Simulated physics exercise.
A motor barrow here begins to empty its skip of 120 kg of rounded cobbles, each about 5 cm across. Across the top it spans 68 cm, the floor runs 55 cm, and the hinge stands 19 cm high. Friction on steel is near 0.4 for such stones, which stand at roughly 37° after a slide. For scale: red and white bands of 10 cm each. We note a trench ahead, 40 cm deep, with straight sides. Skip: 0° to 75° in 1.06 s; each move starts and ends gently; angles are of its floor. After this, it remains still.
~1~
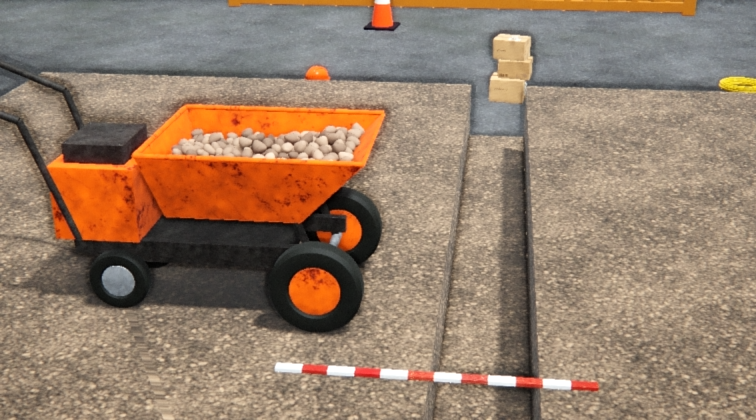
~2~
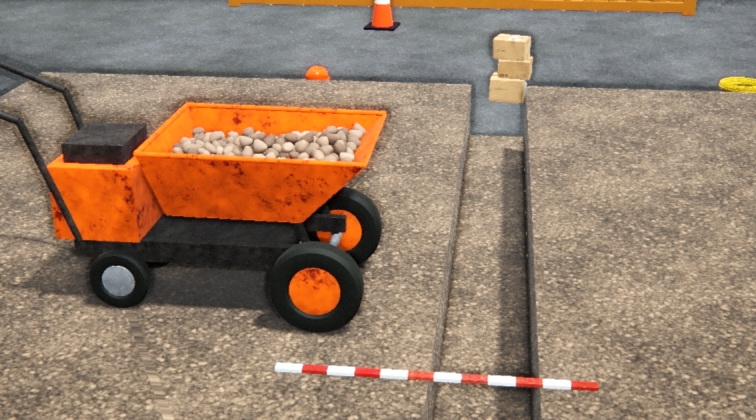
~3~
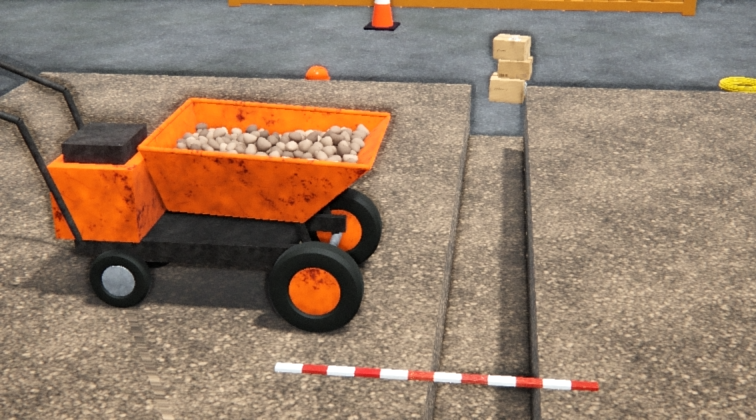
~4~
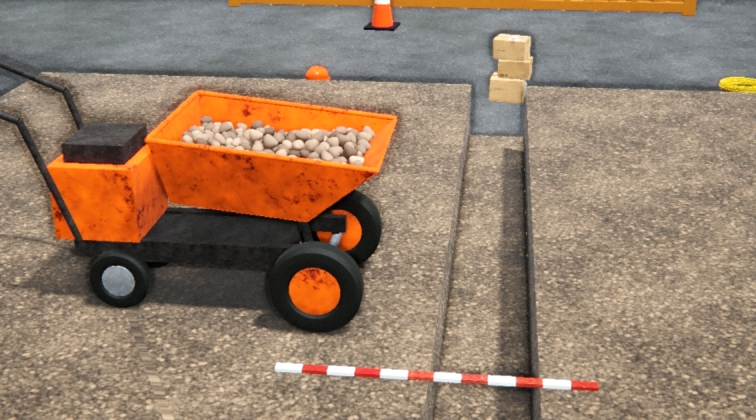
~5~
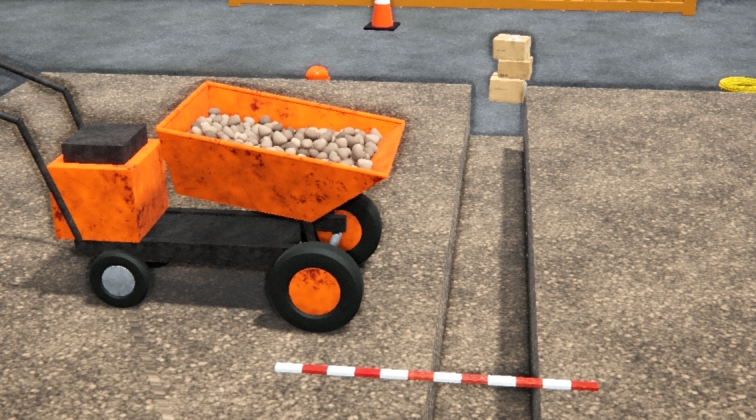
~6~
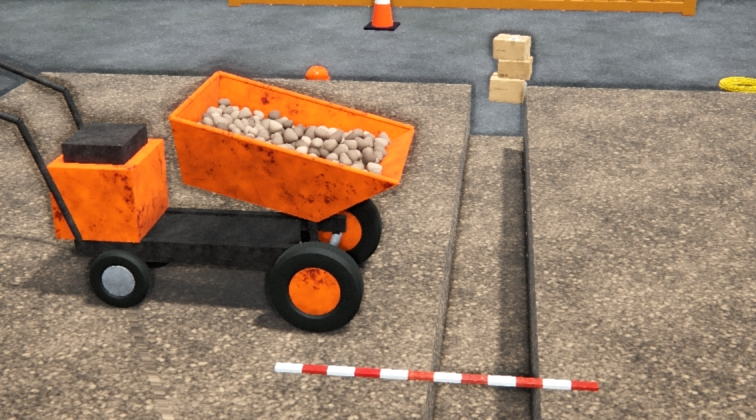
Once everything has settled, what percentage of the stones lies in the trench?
I would say 88 percent.
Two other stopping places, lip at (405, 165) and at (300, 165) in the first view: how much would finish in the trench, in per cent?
I'd expect close to 45 per cent at the first and 90 per cent at the second.
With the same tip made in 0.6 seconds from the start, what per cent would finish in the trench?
65 %.
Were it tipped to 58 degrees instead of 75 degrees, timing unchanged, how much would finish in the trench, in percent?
I'd guess some 90 in a hundred.
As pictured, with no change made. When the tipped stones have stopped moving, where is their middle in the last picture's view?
The stones end up centred near (501, 371).
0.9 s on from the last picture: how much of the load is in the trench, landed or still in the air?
Some 55 per cent of the load by that point.
Then, 0.5 s after the last picture the floor is at 64°, 100 % in the skip; the foremost stones are at (466, 245).
Then, 0.9 s after the last picture the floor is at 75°, 42 % in the skip, 54 % in the trench, 4 % past the trench; the foremost stones are at (565, 323).
Then, 1.2 s after the last picture the floor is at 75°, 6 % in the skip, 82 % in the trench, 12 % past the trench; the foremost stones are at (683, 311).
Then, 3.2 s after the last picture the floor is at 75°, 0 % in the skip, 88 % in the trench, 12 % past the trench; the foremost stones are past the picture's edge.
